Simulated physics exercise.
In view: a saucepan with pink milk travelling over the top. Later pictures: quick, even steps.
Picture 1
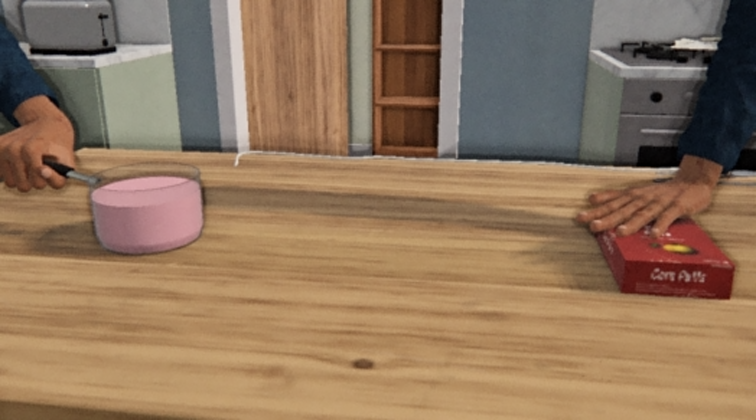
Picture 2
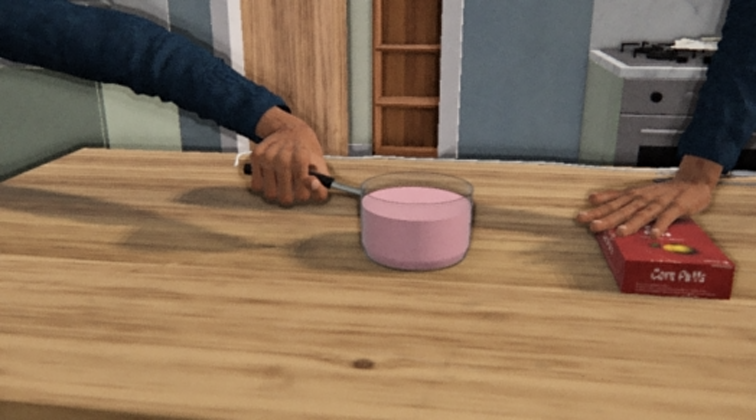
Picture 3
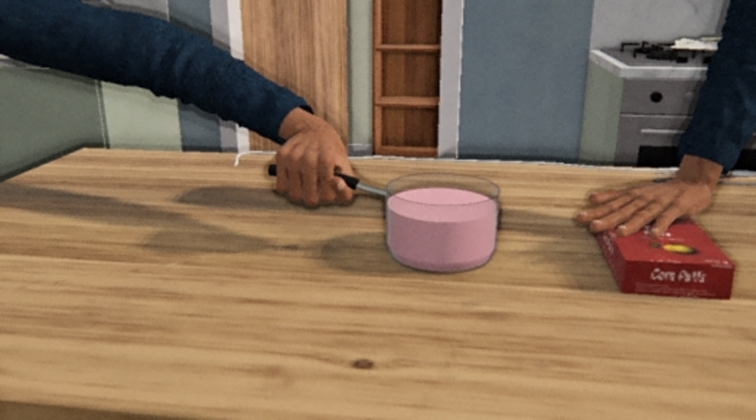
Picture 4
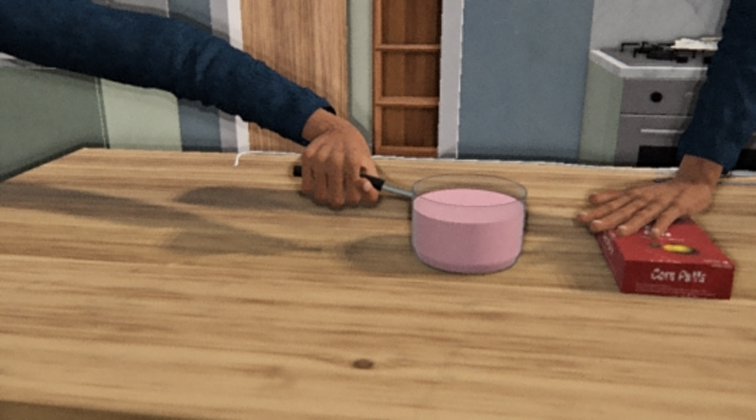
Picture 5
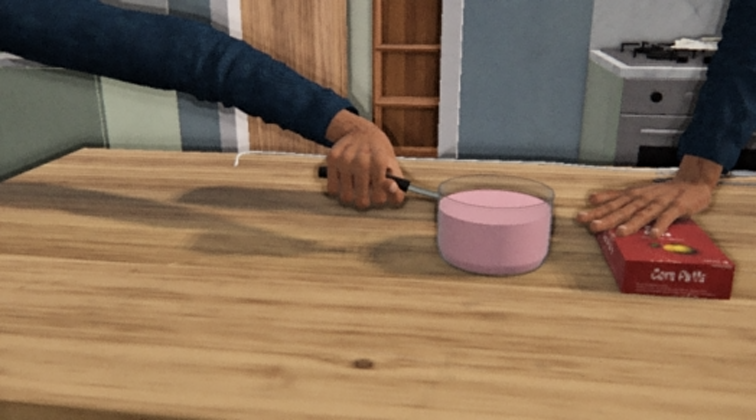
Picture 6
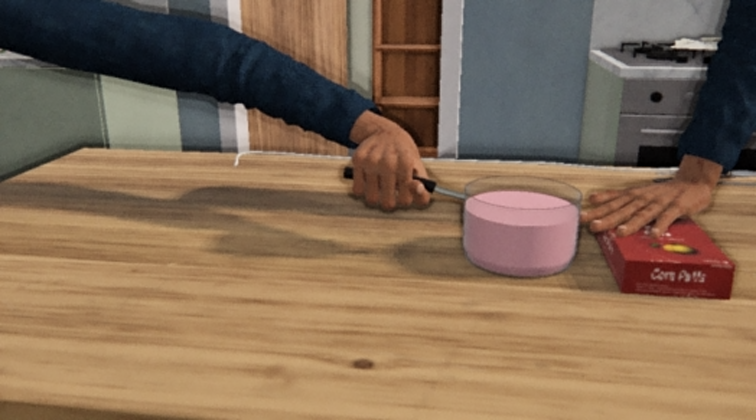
At first, a saucepan of pink milk rests on the left of a wooden table, one hand on its handle, while another hand lies on a red packet at the right. The arm then slides the pan rightward across the tabletop, moving steadily closer to the packet, which stays still.
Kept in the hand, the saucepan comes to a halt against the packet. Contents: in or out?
The liquid pours over.
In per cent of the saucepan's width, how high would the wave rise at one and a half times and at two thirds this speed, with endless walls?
The first case gives 45 per cent of the width, the second 20 per cent.
A moment on, the saucepan meets the packet.
Further on, the pink milk surges up the wall; a puddle lies under it.
When it is over, the saucepan stands at the packet; a puddle lies under it.
